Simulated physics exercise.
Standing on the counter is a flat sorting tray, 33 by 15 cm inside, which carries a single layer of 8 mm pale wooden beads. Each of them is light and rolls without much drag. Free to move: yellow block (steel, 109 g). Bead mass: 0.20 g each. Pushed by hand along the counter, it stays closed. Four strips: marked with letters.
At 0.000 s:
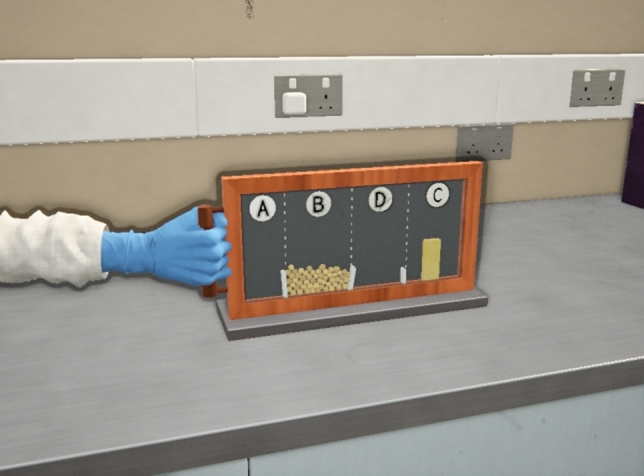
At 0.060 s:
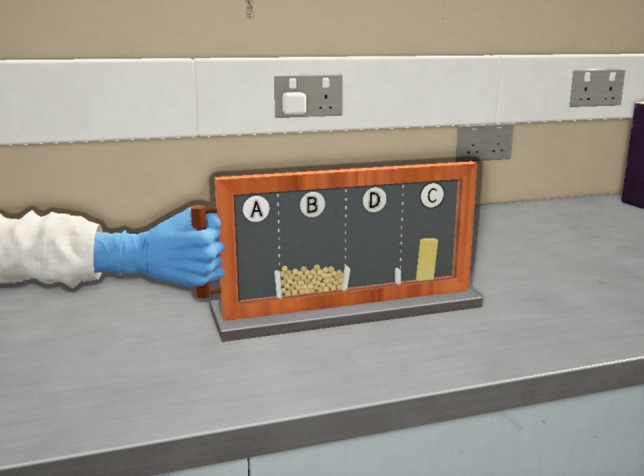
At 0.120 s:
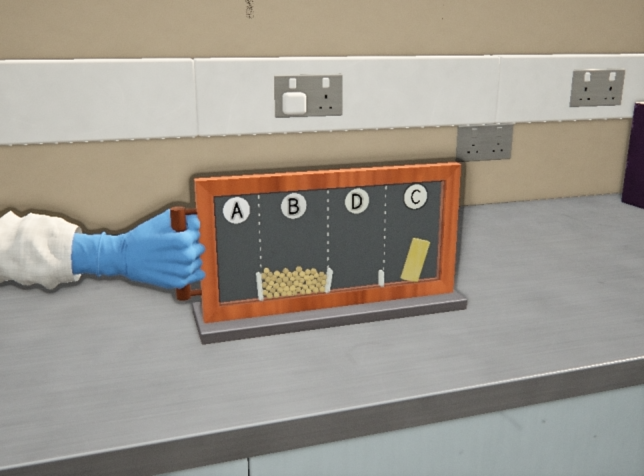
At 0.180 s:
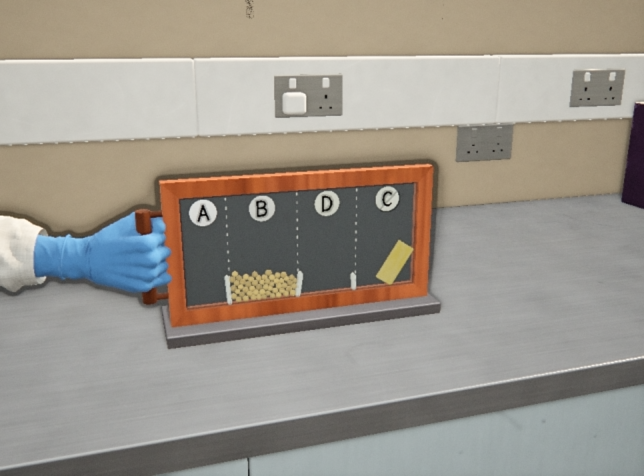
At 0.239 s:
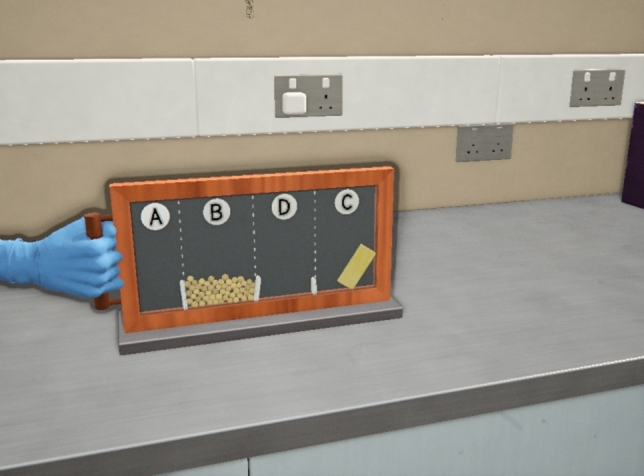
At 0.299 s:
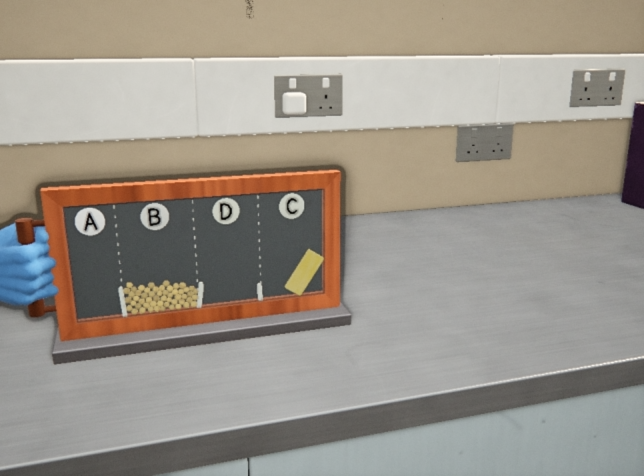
A blue-gloved hand pulled a wood-framed tray to the left along a counter, and the yellow block under C tilted over to the right while the pale beads stayed heaped under B.
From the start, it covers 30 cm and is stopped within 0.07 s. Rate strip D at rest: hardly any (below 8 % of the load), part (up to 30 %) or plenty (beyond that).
Reading for strip D: Almost none.
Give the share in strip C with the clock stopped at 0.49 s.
Close to 0 % of the load.
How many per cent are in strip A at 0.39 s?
Share: Some 0 per cent.
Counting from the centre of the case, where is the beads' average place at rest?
The middle sits around 7 cm left of it and 6 cm below it.
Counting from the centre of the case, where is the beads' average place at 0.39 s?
Left: About 7 cm; below: About 5 cm.
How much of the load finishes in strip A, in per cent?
Around 5 percent.
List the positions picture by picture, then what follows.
In the first picture, at its start; about 50 beads; beads' middle (317, 280); highest (291, 268); yellow block (431, 260); A (263, 208), B (319, 204), C (438, 195), D (381, 199).
In the second picture, 1 cm to the left; beads' middle (311, 281); highest (285, 269).
In the third picture, 3 cm to the left; beads' middle (294, 283); highest (266, 271); wall ends (382, 272), (330, 271), (259, 275).
In the fourth picture, 8 cm to the left; beads' middle (263, 286); highest (235, 274); yellow block (395, 263) tilted 33°.
In the fifth picture, 14 cm to the left; beads' middle (220, 291); highest (190, 279).
In the sixth picture, 22 cm to the left; beads' middle (161, 297); highest (129, 285); yellow block (304, 273) tilted 34°; A (90, 222), B (155, 217), C (292, 206), D (226, 211).
After 0.39 s, it is 30 cm to the left; the beads' middle is 7 cm left of and 5 cm below the centre; B 100 %.
After 0.49 s, it is 30 cm to the left; the beads' middle is 7 cm left of and 6 cm below the centre; A 5 %, B 95 %.
After 0.64 s, it is 30 cm to the left; the beads' middle is 7 cm left of and 6 cm below the centre; A 5 %, B 95 %.
At rest by 1.2 s, it is 30 cm to the left; A 5 %, B 95 %, C 0 %, D 0 %.
